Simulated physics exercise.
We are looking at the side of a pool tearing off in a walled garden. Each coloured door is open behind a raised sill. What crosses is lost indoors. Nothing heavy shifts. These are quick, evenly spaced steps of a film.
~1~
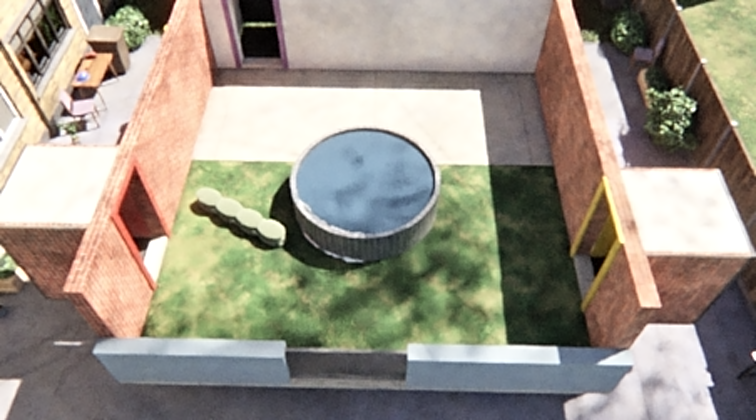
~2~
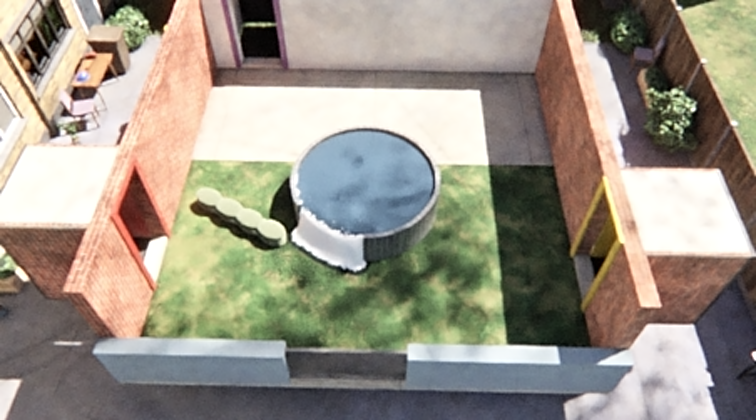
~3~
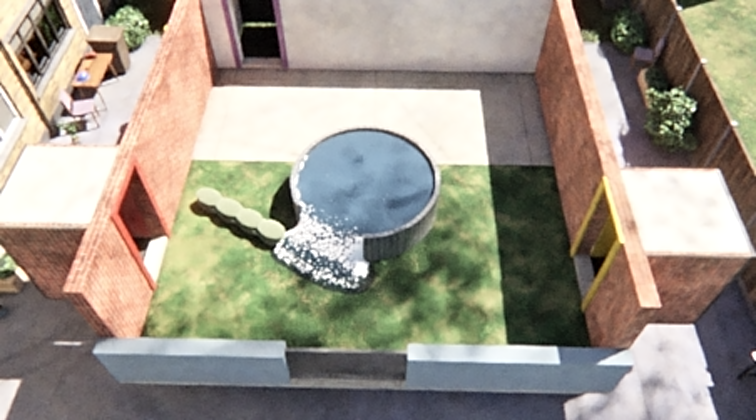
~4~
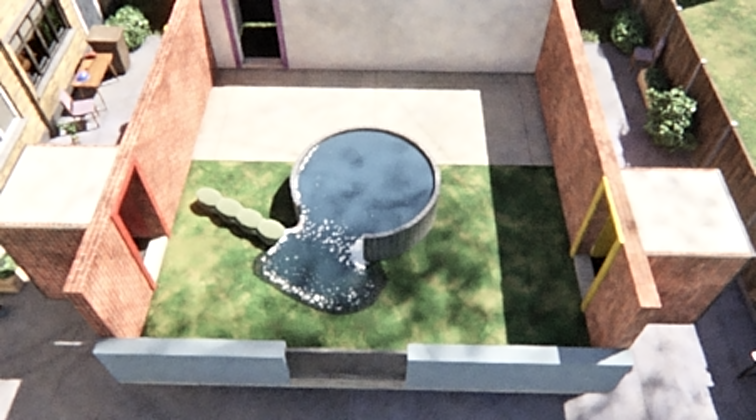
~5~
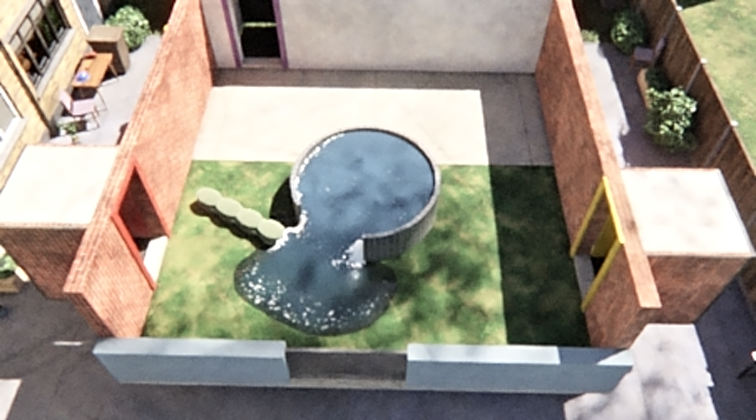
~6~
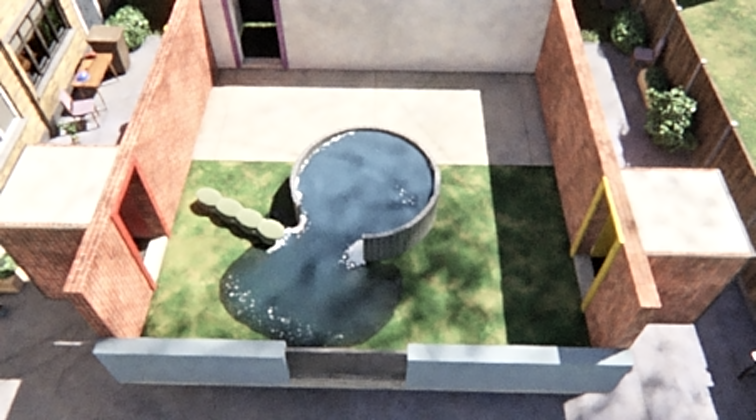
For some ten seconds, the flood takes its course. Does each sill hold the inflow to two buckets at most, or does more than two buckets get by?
In order: The red door will top two buckets, the yellow door will not top two buckets, the purple door will not top two buckets.
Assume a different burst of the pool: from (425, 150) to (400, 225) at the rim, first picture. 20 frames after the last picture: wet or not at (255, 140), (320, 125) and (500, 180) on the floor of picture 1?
In that order: Dry, not flooded, under water.
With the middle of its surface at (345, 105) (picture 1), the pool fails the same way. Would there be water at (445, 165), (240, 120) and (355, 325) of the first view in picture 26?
First one stays unwetted, next one gets inundated, last one gets inundated.
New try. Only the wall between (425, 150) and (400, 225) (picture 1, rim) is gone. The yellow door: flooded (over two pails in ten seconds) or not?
Observation - yellow door: Above threshold.
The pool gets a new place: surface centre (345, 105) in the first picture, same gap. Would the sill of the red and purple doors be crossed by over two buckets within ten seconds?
So here's how it goes: The red door comes up short, and the purple door clears the threshold.
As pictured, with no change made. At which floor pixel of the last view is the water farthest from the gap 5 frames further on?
Best guess: Near (173, 349).
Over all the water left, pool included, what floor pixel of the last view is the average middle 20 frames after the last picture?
My guess is about (311, 259).
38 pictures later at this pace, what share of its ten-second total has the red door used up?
Close to 60 %.
A moment on, water covers 20 % of the floor; the red door not reached, the yellow door not reached, the purple door not reached.
Next, water covers 25 % of the floor; the red door wet at the sill, nothing in, the yellow door not reached, the purple door not reached.
Then, water covers 35 % of the floor; the red door under two buckets in, the yellow door not reached, the purple door not reached.
Later, water covers 60 % of the floor; the red door over two buckets in, the yellow door wet at the sill, nothing in, the purple door not reached.
In the end, water covers 85 % of the floor; the red door far over two buckets in, the yellow door wet at the sill, nothing in, the purple door wet at the sill, nothing in.
